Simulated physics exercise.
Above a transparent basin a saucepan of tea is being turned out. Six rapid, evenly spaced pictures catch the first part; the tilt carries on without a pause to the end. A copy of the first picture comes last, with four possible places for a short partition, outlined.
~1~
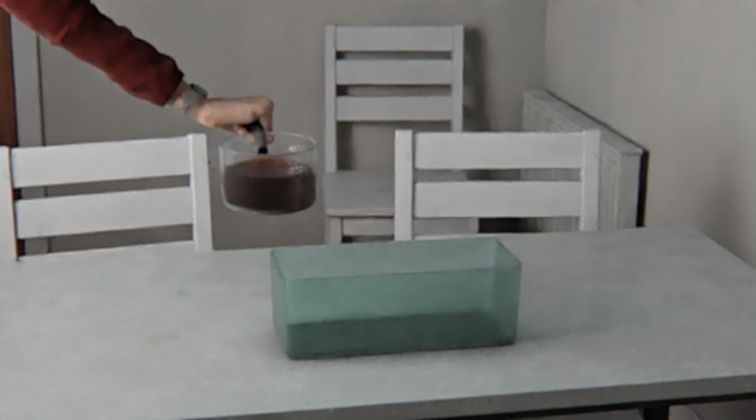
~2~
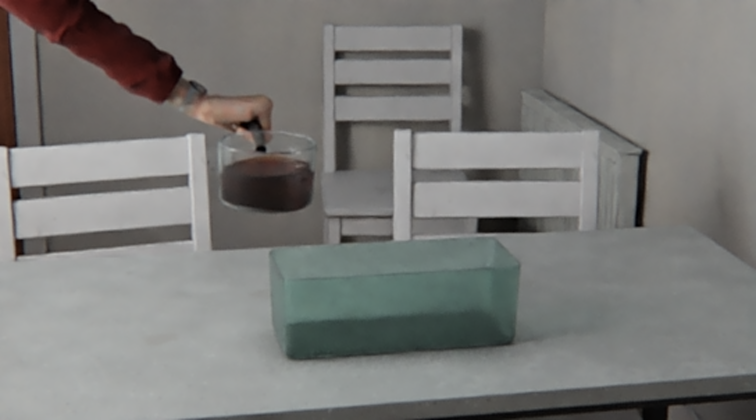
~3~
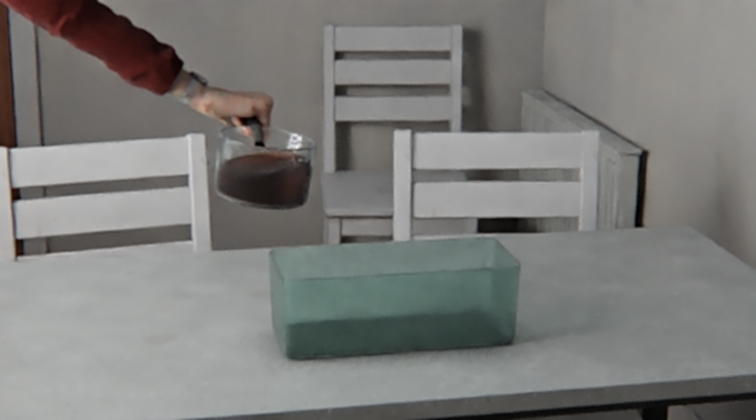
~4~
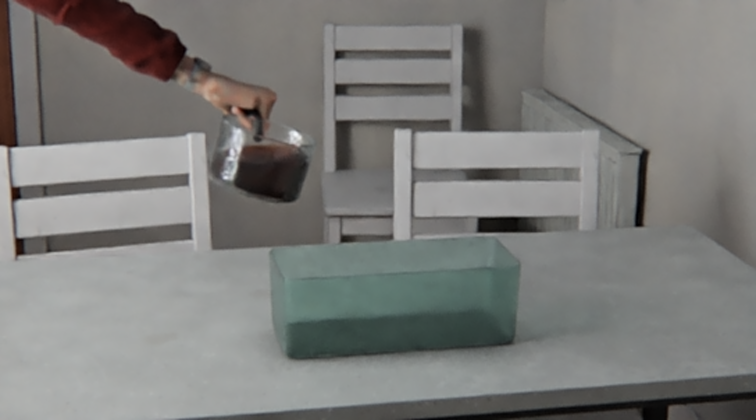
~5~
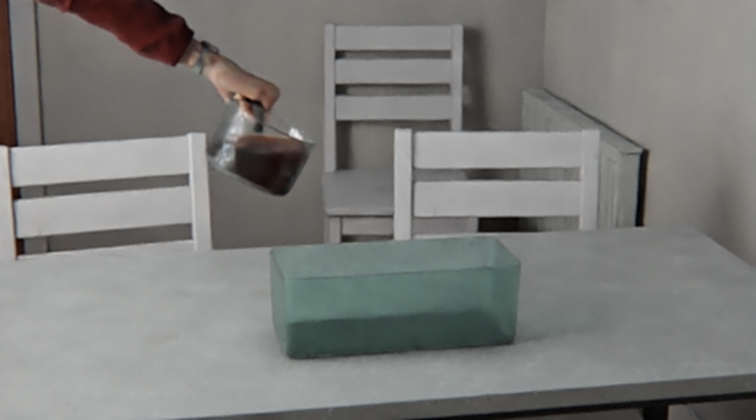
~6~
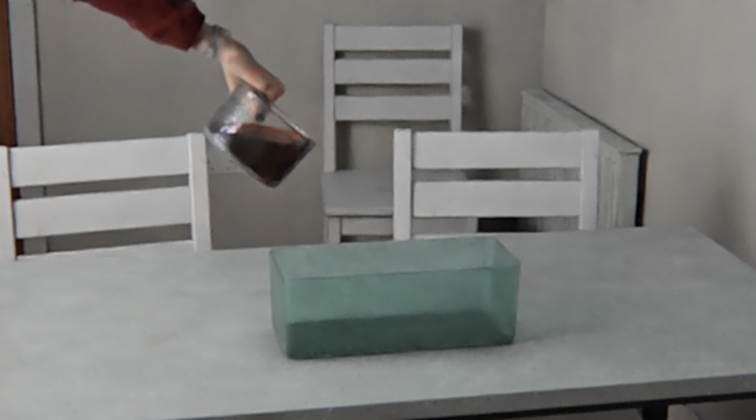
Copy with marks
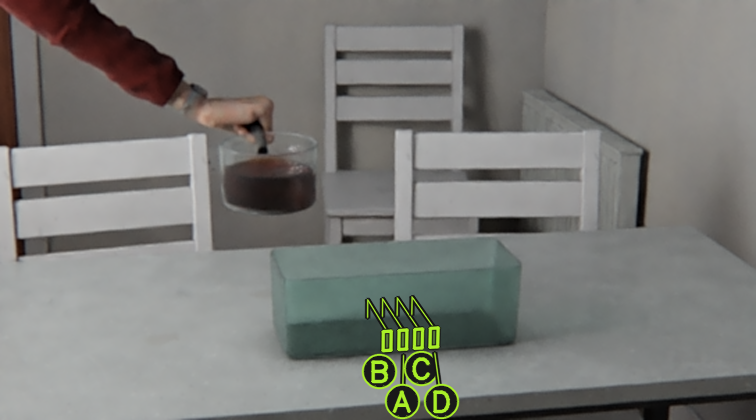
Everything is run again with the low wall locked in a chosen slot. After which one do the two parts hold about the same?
Best: C.
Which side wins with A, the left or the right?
More ends on the right.
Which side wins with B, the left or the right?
More ends on the right.
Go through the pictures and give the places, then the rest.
Upright, lip at (315, 141); basin from (284, 357) to (516, 341); nothing has left yet.
Upright, lip at (314, 141); nothing has left yet.
Tipped about 7°, lip at (314, 141); nothing has left yet.
Tipped about 16°, lip at (314, 141); nothing has left yet.
Tipped about 28°, lip at (314, 141); nothing has left yet.
Tipped about 41°, lip at (314, 141); nothing has left yet.
On the marked copy, A at (403, 355); B at (387, 356); C at (419, 353); D at (434, 352).
Choosing A, about 24 % ends left of the wall and 73 % right of it; 3 % is lost outside.
Choosing B, about 16 % ends left of the wall and 80 % right of it; 4 % is lost outside.
Choosing C, about 48 % ends left of the wall and 49 % right of it; 3 % is lost outside.
Choosing D, about 73 % ends left of the wall and 21 % right of it; 5 % is lost outside.
